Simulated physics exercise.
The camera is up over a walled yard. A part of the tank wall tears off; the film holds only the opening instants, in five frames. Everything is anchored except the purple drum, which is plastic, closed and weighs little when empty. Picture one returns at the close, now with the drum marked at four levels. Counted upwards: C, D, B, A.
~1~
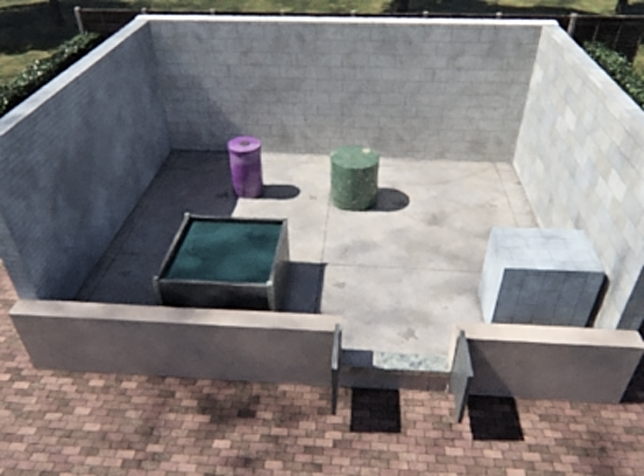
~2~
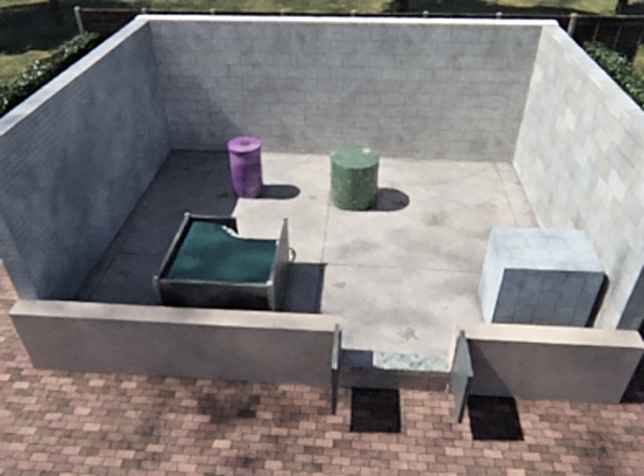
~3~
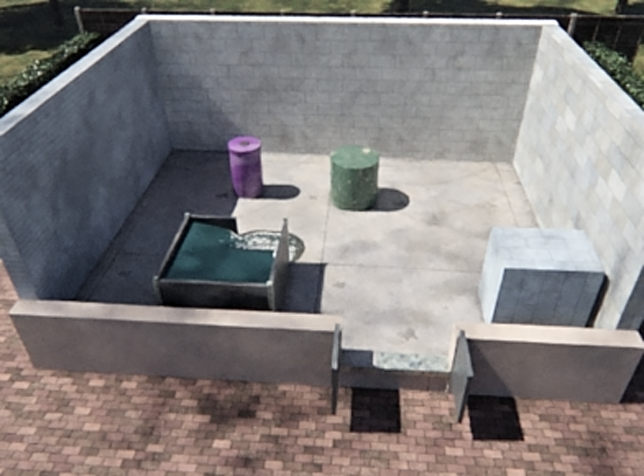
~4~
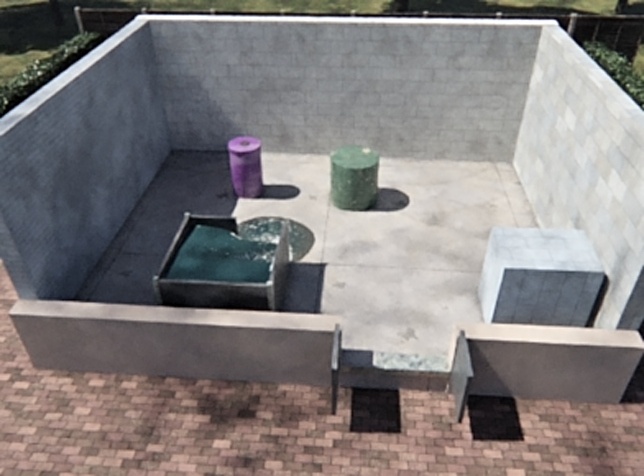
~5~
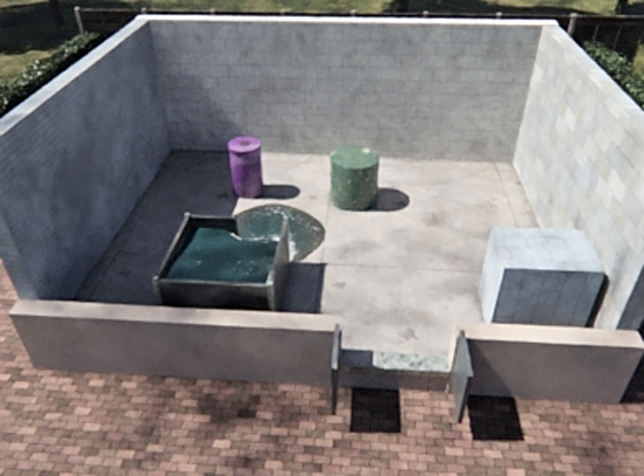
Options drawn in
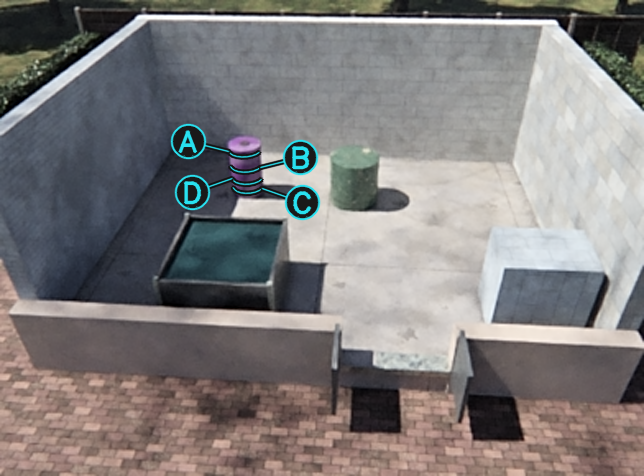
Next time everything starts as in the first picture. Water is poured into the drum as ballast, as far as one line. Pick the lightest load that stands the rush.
Level D just does it.
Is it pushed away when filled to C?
Yes, that goes wrong.
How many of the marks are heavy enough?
Three of them.
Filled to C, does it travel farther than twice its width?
No, it does not.
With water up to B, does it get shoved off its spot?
No, that is safe.
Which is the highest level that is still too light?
Here it is level C.
In cyan, A at (241, 157); B at (243, 172); C at (245, 193); D at (244, 184); from the bottom up C, D, B, A.
With A, it does not move.
With B, it does not move.
With C, it is pushed about its own width away.
With D, it does not move.
